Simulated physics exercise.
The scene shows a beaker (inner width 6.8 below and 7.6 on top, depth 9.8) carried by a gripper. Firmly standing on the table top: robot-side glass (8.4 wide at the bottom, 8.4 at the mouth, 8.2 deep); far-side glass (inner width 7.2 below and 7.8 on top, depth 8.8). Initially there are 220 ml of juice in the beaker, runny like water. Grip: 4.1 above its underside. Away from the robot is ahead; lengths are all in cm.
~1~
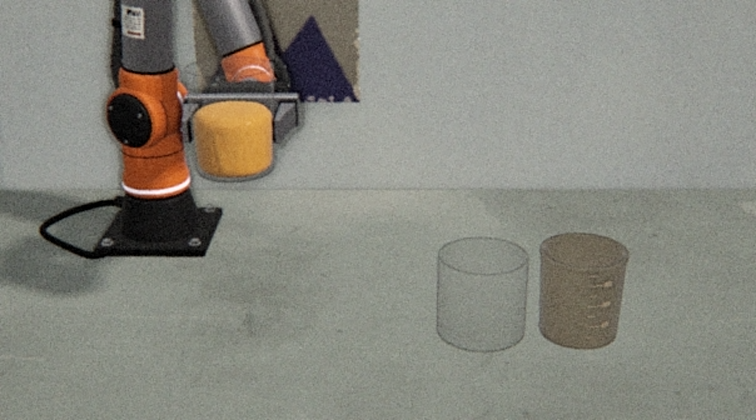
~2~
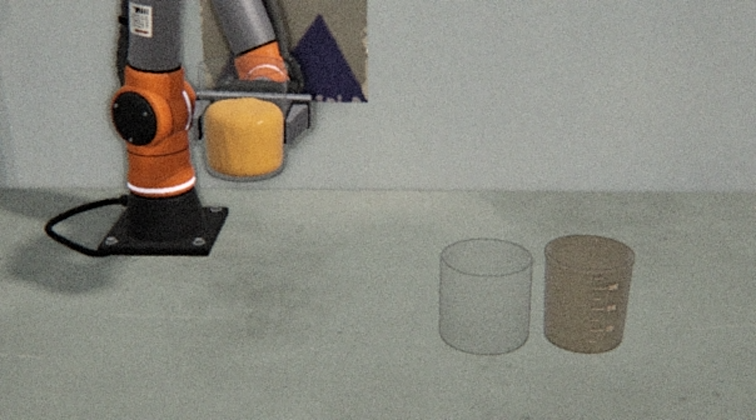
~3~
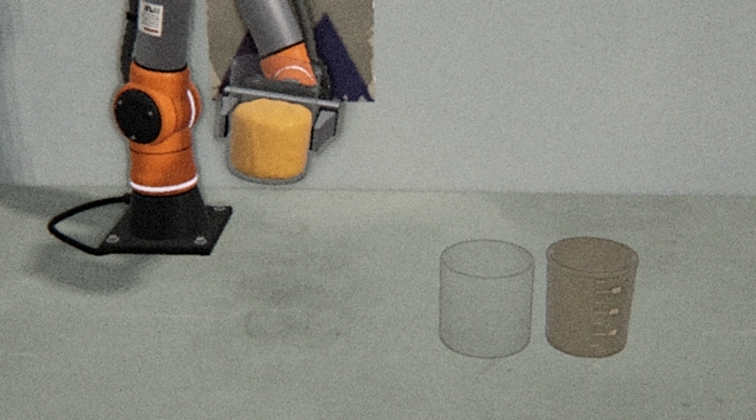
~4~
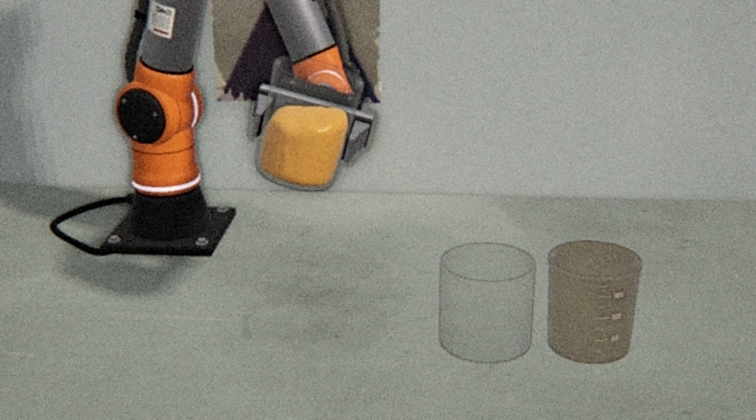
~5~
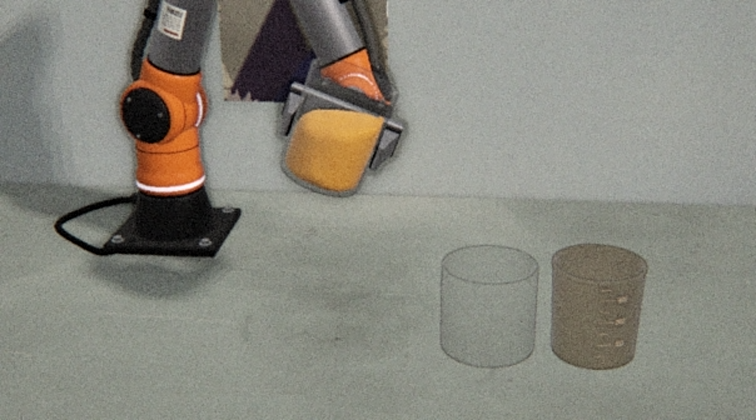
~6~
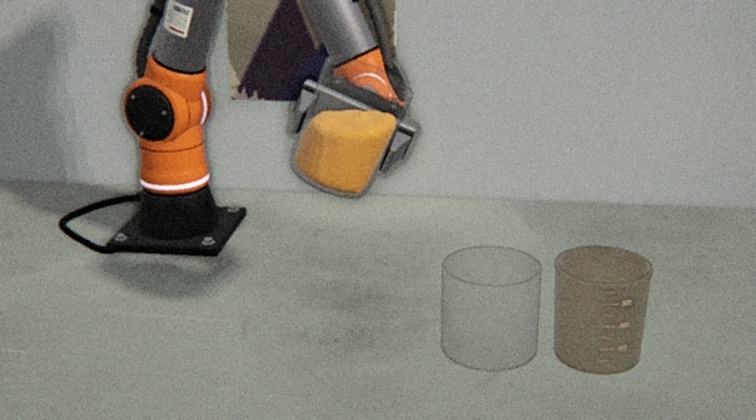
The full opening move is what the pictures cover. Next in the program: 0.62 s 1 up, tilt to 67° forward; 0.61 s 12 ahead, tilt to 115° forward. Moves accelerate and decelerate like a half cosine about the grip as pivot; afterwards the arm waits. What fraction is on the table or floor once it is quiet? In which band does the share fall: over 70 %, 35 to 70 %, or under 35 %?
It falls under 35 %.
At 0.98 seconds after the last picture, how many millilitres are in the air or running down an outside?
I'd say around 25 ml.
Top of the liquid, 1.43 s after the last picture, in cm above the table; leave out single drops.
Around 21 centimetres.
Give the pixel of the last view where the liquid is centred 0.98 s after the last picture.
It is centred at about (471, 195).
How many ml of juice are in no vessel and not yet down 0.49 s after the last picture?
Estimate: Some 0 ml.
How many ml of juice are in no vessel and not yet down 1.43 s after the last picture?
Some 40 ml at that time.
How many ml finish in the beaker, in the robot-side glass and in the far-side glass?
In order: Approx. 0, 40 and 120 ml.
Then, 0.49 s on, tilted 63° forward, liquid up to 23 above the table; 220 ml in the beaker.
Then, 0.98 s on, tilted 98° forward, liquid up to 23 above the table; 155 ml in the beaker, 40 ml in the robot-side glass, 25 ml in the air or running down outside.
Then, 1.43 s on, tilted 115° forward, liquid up to 30 above the table; 125 ml in the far-side glass, 40 ml in the robot-side glass, 15 ml on the table or floor, 40 ml in the air or running down outside.
Then, 2.23 s on, tilted 115° forward, liquid up to 3 above the table; 125 ml in the far-side glass, 60 ml on the table or floor, 40 ml in the robot-side glass.
In the end, 125 ml in the far-side glass, 60 ml on the table or floor, 40 ml in the robot-side glass. That is 27 % on the table or floor.
